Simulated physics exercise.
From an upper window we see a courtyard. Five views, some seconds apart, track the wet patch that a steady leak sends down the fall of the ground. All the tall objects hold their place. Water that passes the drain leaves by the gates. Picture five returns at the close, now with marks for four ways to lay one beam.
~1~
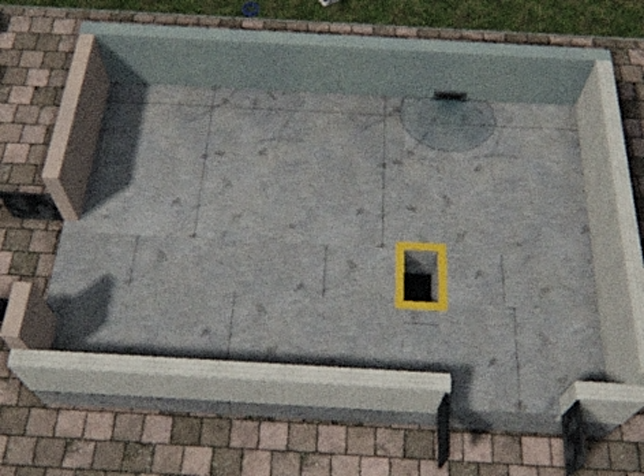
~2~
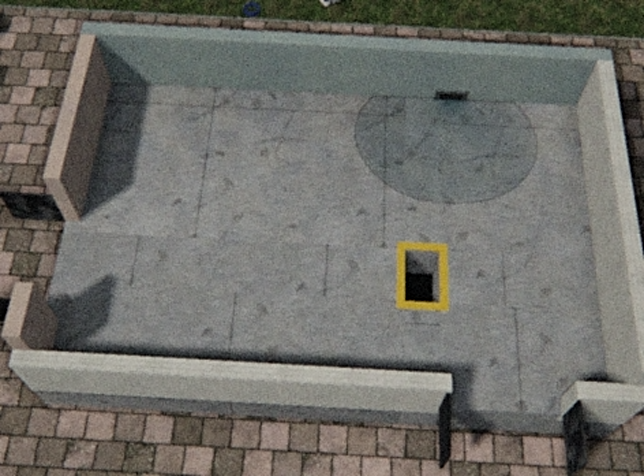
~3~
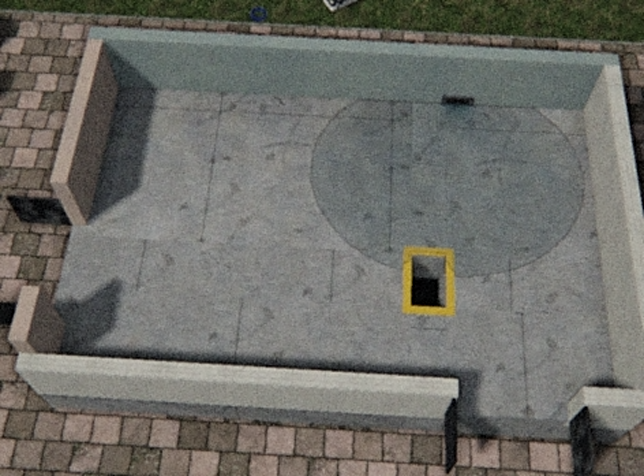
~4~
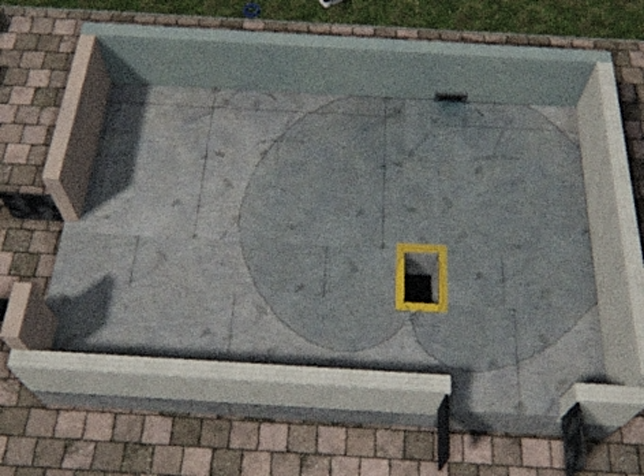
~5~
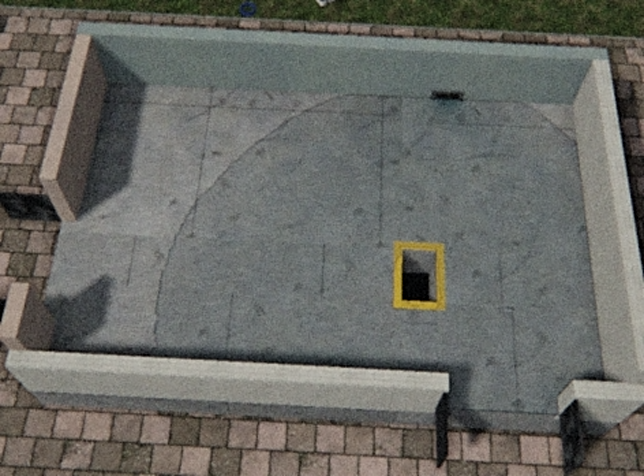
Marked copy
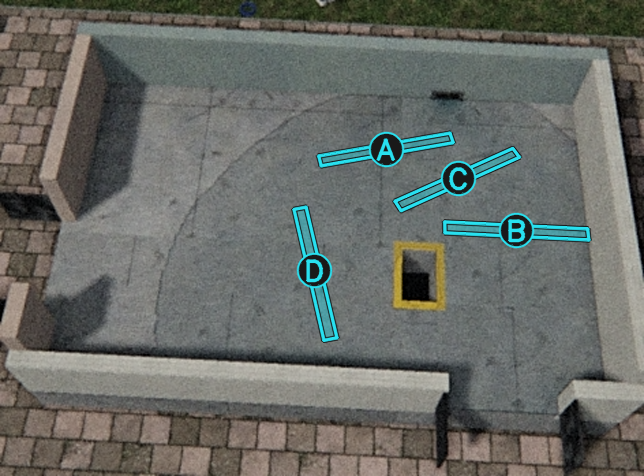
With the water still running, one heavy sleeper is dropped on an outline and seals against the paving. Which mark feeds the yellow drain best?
Use spot D.
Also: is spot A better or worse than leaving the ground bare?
It is worse.
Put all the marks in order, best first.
D, B, A, C.
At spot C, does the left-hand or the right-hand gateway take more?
The left gate.
On the marked copy, A from (320, 160) to (451, 137); B from (444, 227) to (588, 234); C from (398, 205) to (516, 152); D from (300, 208) to (330, 339).
Choosing A, about 8 % of the stream runs into the yellow drain, about 87 % out by the gates.
Choosing B, about 13 % of the stream runs into the yellow drain, about 85 % out by the gates.
Choosing C, about 5 % of the stream runs into the yellow drain, about 94 % out by the gates.
Choosing D, about 21 % of the stream runs into the yellow drain, about 75 % out by the gates.
